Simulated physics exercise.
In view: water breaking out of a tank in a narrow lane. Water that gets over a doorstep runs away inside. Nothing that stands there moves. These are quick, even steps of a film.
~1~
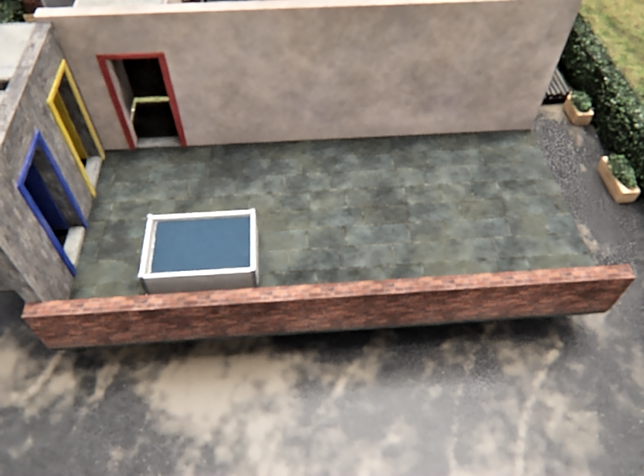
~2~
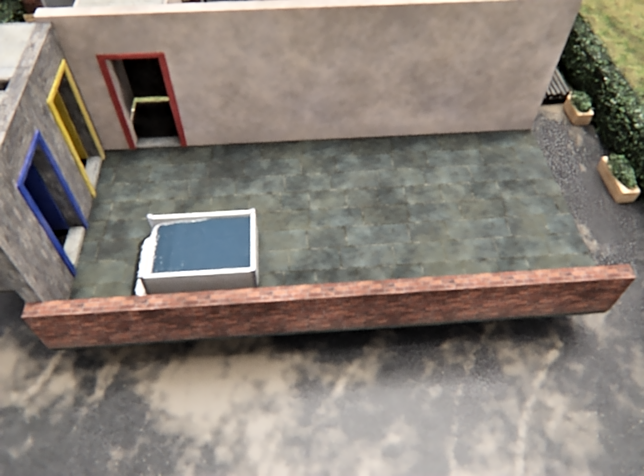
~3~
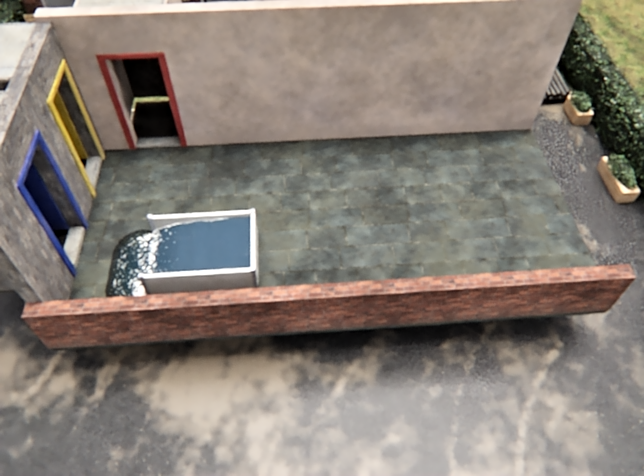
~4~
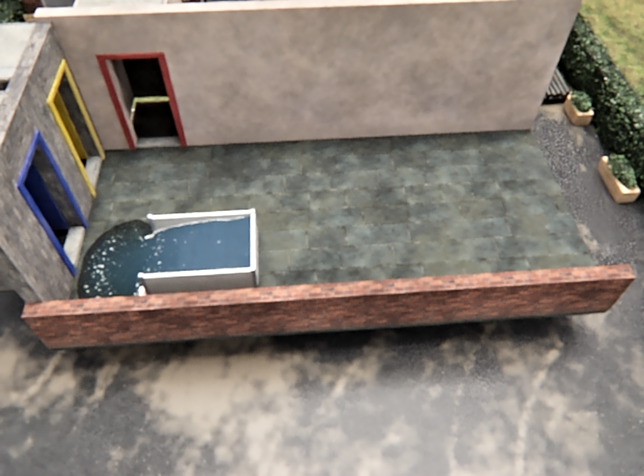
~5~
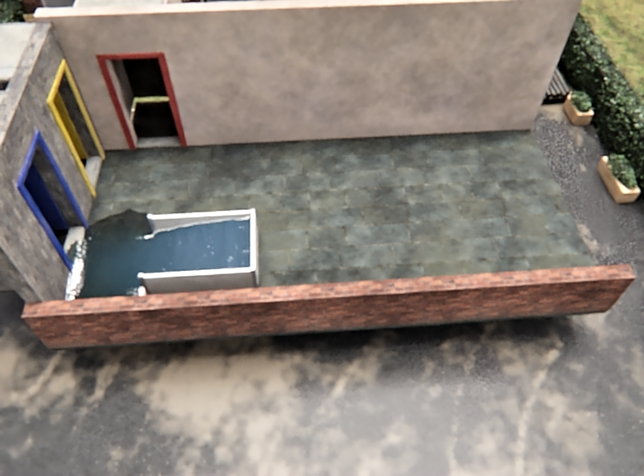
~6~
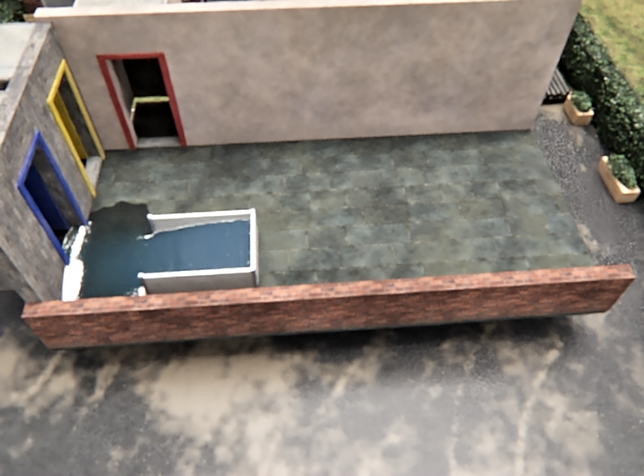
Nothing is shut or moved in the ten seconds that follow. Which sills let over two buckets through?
One by one: The yellow door stays under that; the red door takes more than that; the blue door takes more than that.
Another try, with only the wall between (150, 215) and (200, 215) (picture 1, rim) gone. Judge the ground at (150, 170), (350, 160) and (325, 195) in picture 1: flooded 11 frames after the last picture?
As listed: Flooded, no water, no water.
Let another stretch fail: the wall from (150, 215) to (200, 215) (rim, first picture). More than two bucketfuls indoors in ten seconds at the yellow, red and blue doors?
My reading: The yellow one stays under; the red one is over; the blue one is under.
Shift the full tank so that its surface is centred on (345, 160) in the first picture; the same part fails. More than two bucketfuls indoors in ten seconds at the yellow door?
My reading: The yellow door is over.
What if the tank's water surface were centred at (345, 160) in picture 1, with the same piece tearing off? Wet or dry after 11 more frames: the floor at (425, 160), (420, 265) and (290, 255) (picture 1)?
In that order: No water, clear, dry.
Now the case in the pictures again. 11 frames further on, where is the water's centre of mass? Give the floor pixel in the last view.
Roughly at (138, 262).
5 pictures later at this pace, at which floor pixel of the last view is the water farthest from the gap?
At about (101, 170).
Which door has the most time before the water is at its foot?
I say the one in red.
A moment on, water covers 10 % of the floor; the yellow door wet at the sill, nothing in, the red door not reached, the blue door over two buckets in.
Next, water covers 15 % of the floor; the yellow door wet at the sill, nothing in, the red door not reached, the blue door far over two buckets in.
Then, water covers 25 % of the floor; the yellow door wet at the sill, nothing in, the red door under two buckets in, the blue door far over two buckets in.
Later, water covers 55 % of the floor; the yellow door under two buckets in, the red door over two buckets in, the blue door far over two buckets in.
In the end, water covers 80 % of the floor; the yellow door under two buckets in, the red door over two buckets in, the blue door far over two buckets in.
